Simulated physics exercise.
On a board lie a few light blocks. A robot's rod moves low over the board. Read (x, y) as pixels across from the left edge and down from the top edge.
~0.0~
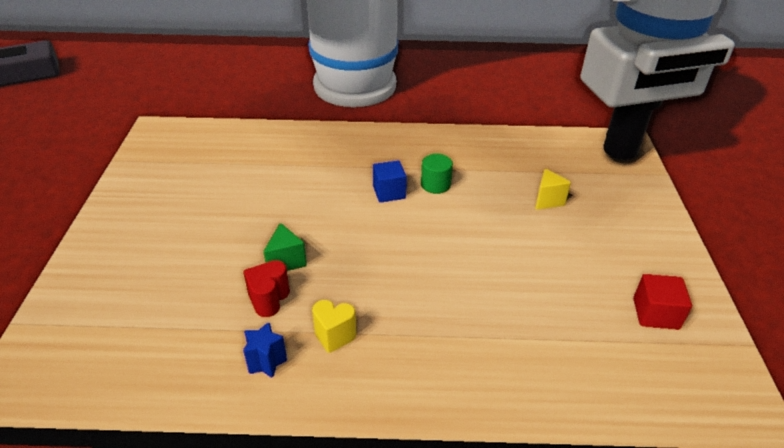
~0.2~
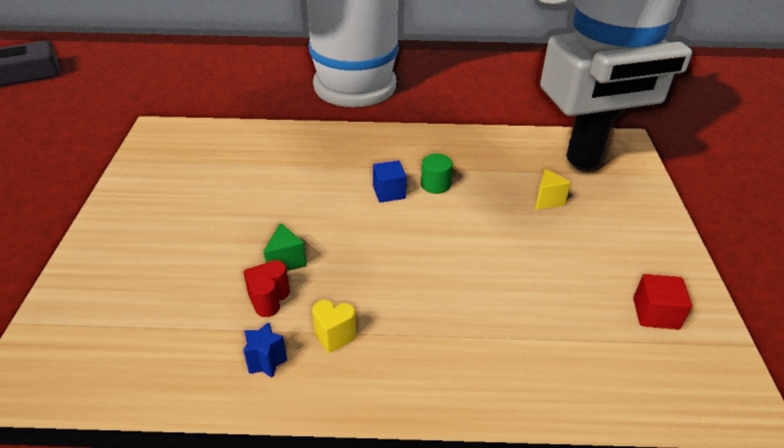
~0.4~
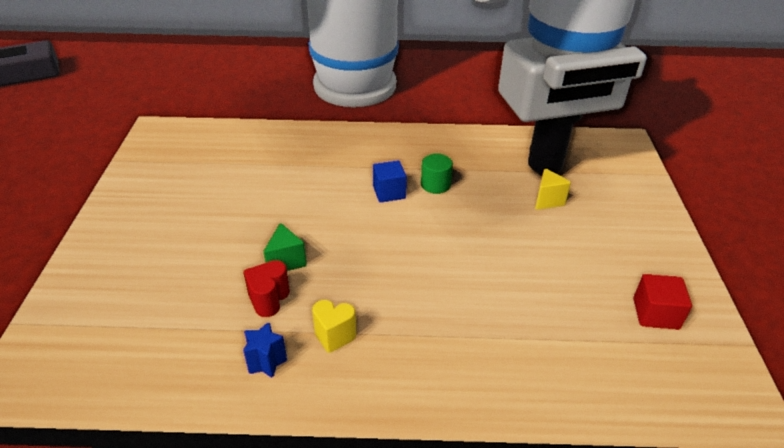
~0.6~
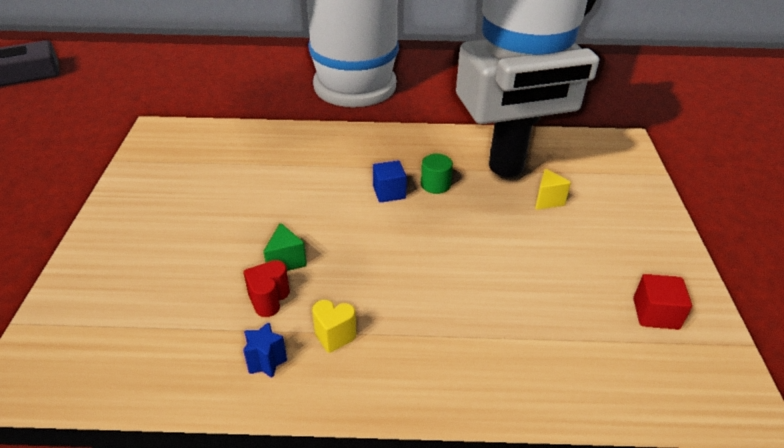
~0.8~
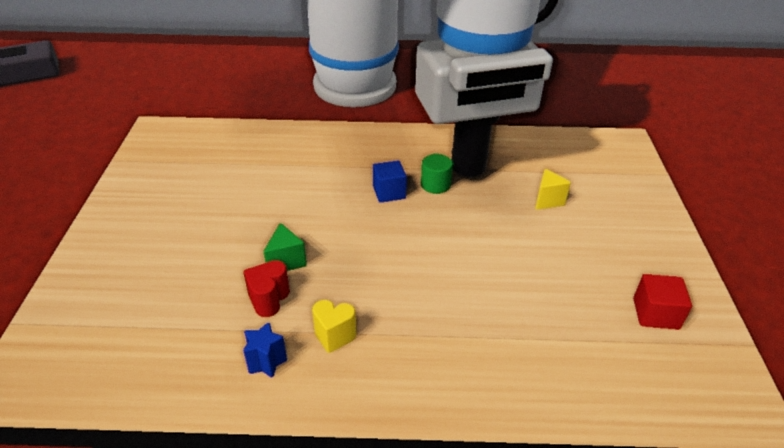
The clip shows a robot arm with a black rod moving left along the far side of a wooden board, passing behind a yellow triangular block and nearing a green round block, while all the coloured blocks stay still.
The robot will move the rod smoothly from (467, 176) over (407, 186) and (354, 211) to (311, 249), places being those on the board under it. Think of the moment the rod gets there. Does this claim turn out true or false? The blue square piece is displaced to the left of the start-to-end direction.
The statement is incorrect.
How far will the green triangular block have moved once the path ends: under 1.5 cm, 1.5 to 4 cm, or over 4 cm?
Displacement: Within 1.5 cm.
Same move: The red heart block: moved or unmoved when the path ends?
By the last moment of the path, the red heart block has stayed put.
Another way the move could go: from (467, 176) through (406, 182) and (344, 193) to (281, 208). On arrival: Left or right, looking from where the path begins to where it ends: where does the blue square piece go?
Left.
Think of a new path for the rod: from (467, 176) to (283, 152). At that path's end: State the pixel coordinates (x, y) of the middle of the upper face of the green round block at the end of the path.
I'd say the green round block ends with its top centre at (410, 166).
What follows on the original path. One third of the way, rod (406, 178); blue square piece (348, 179), turned 25° clockwise; green round block (380, 177).
Two thirds of the way, rod (352, 202); blue square piece (289, 191), turned 45° clockwise; green round block (318, 199).
At the end, rod (310, 240); red heart block not moved; green triangular block (276, 241), turned 20° anticlockwise; blue square piece (278, 192), turned 70° clockwise; green round block (275, 216).
